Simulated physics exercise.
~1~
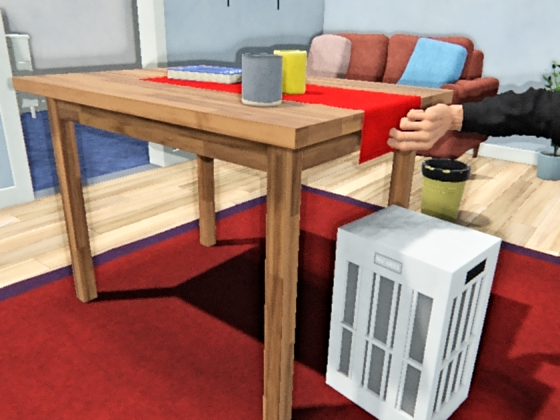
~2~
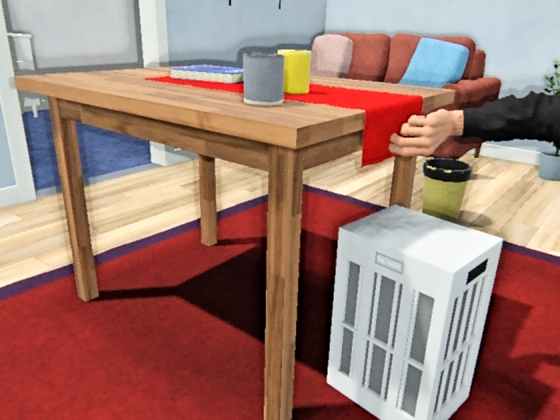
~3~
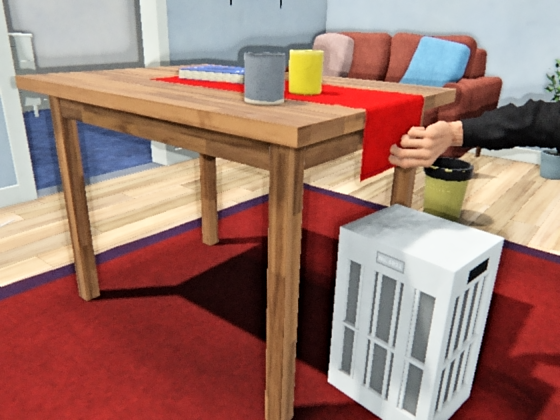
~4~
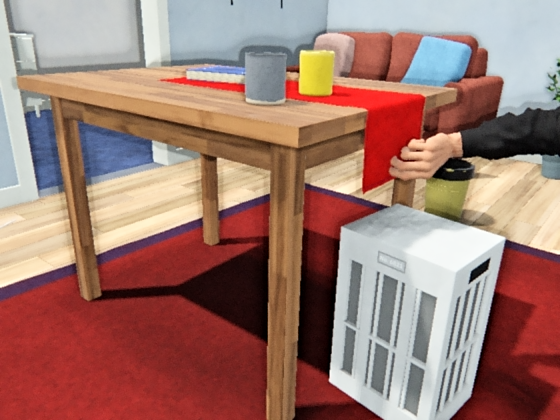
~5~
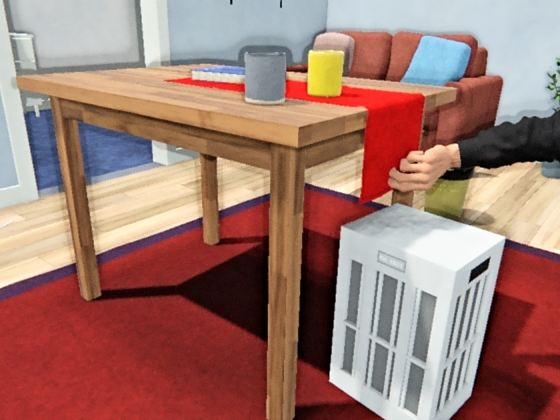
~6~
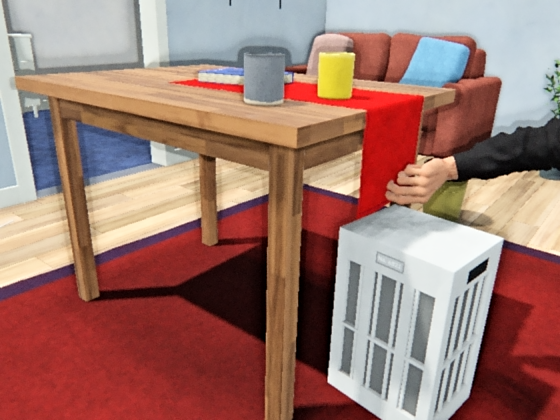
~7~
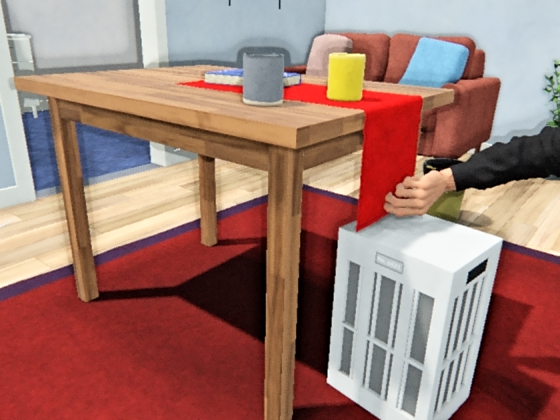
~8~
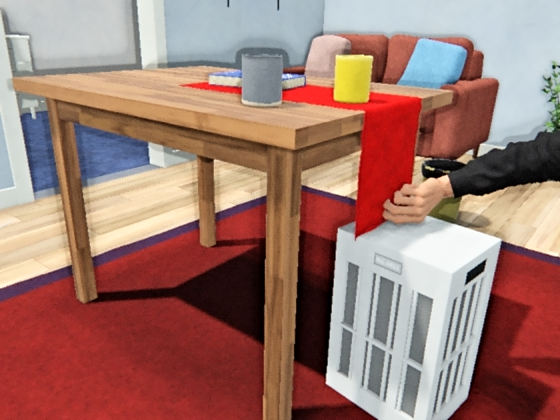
To begin with, a red runner lies across a wooden table with a yellow mug, a grey mug and a blue book on top, its end hanging above a white crate. A hand in a dark sleeve grips the hanging end and slowly draws it downward. As the cloth slides, the yellow mug and the book creep to the right, while the grey mug stays put. The hem then reaches the crate and the pulling stops. Both mugs are still upright on the table, the yellow one carried along and the grey one unmoved.
